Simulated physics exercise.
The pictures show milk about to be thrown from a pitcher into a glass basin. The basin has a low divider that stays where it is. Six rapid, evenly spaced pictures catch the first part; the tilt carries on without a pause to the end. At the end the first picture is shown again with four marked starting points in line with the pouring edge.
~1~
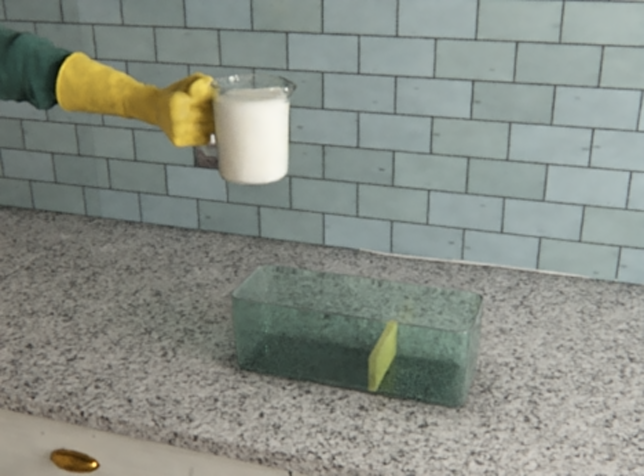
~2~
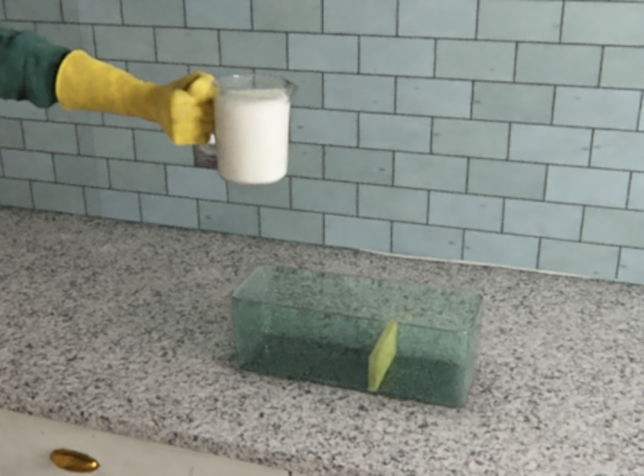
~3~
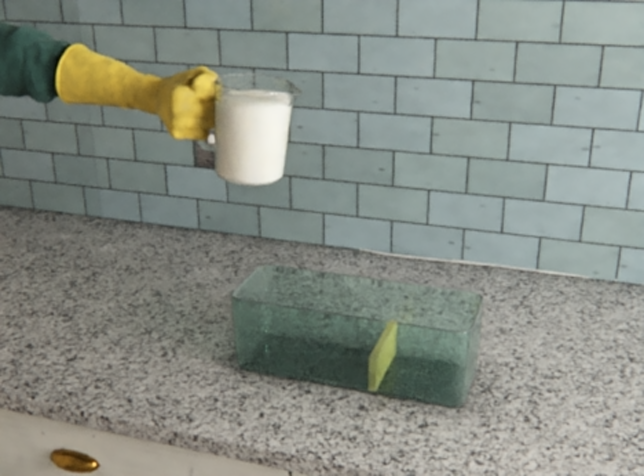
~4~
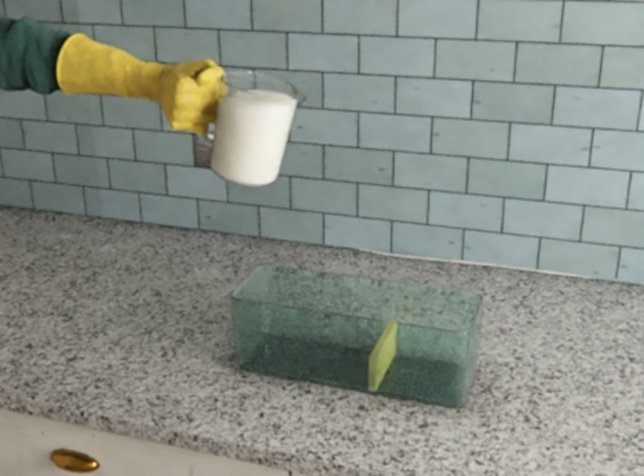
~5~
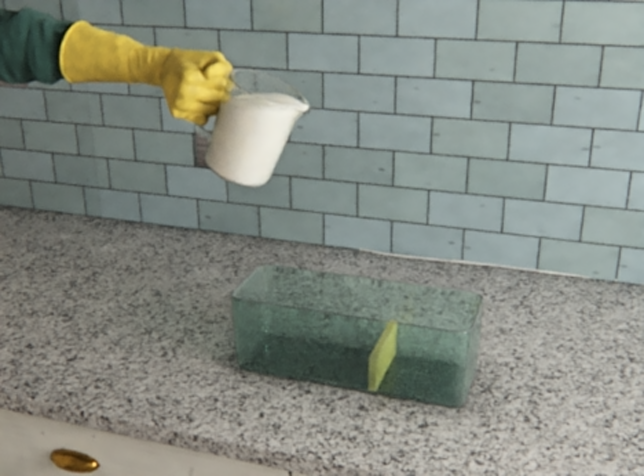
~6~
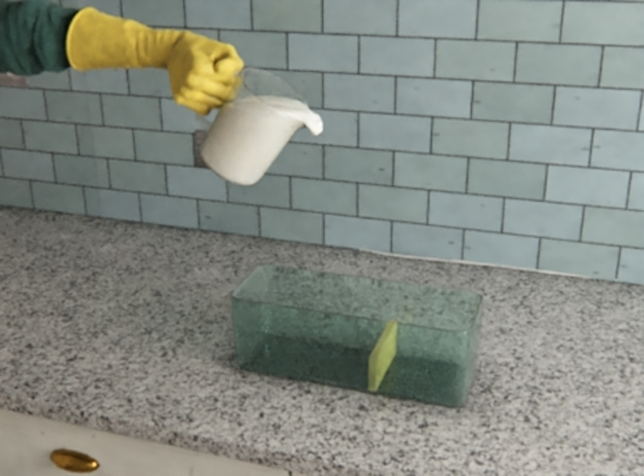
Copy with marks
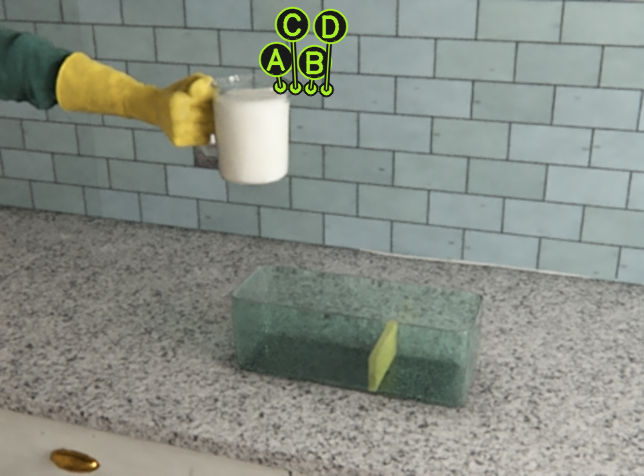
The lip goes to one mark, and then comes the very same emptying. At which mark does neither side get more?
I would pick dot B.
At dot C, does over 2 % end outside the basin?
Yes, it does.
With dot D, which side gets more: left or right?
The right side.
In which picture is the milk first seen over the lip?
In picture 6.
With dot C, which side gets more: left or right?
The left side.
In lime, A at (280, 86); B at (310, 88); C at (295, 87); D at (326, 89).
With A, about 93 % ends left of the wall and 3 % right of it; 4 % is lost outside.
With B, about 51 % ends left of the wall and 47 % right of it.
With C, about 80 % ends left of the wall and 9 % right of it; 12 % is lost outside.
With D, about 18 % ends left of the wall and 81 % right of it.
